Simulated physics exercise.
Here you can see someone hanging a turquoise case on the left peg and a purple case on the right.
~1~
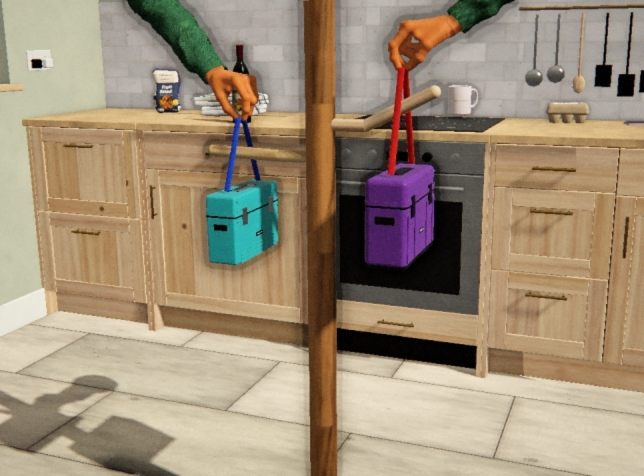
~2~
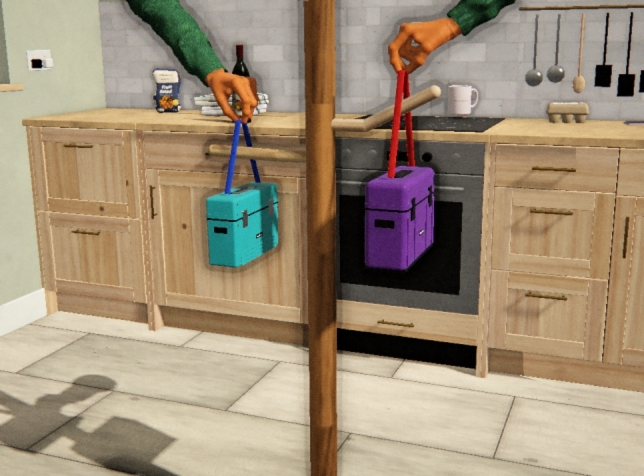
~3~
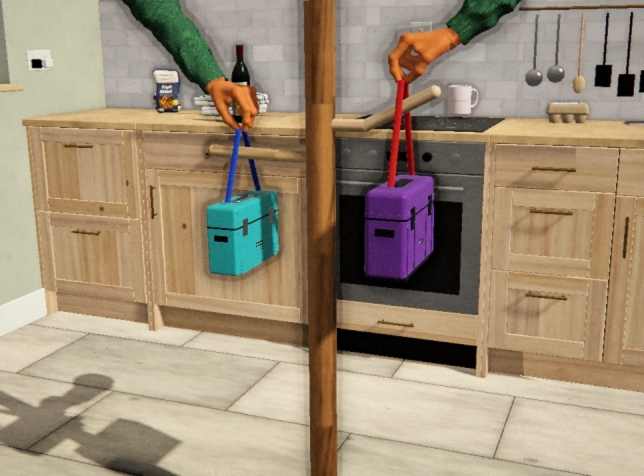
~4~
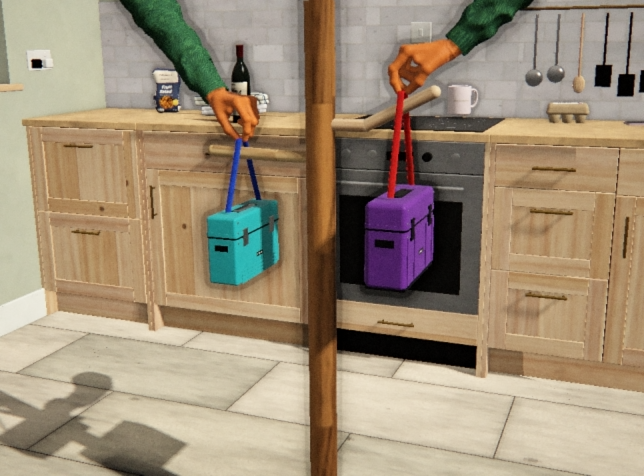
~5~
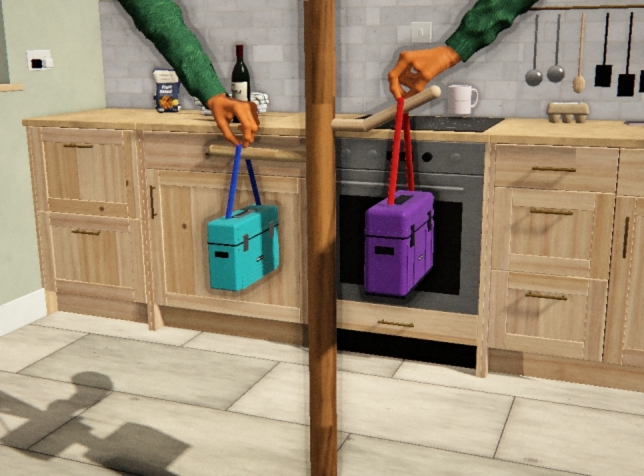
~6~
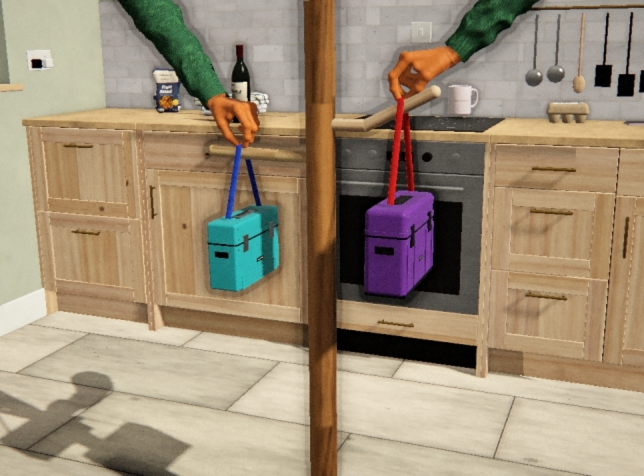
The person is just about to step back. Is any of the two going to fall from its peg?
Turquoise case: No, it stays; purple case: No, it stays.
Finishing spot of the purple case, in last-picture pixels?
Around (328, 256).
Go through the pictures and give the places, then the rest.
Turquoise case (245, 220); purple case (401, 213); left peg tip (213, 150); right peg tip (434, 92), in the first frame.
Turquoise case (245, 223); purple case (401, 216), in the second frame.
Turquoise case (245, 231); purple case (401, 225), in the third frame.
Turquoise case (245, 240); purple case (400, 235), in the fourth frame.
Turquoise case (245, 246); purple case (400, 241), in the fifth frame.
Turquoise case (245, 246); purple case (400, 241); left peg tip (213, 150), about level; right peg tip (434, 92), pointing up, in the sixth frame.
Then, 0.34 s on from there, turquoise case still up near (246, 247); purple case still up near (368, 254).
Then, 0.76 s on from there, turquoise case still up near (244, 248); purple case still up near (313, 252).
In the end, turquoise case still up near (244, 248); purple case still up near (328, 256). The turquoise case stays hanging and the purple case holds on.
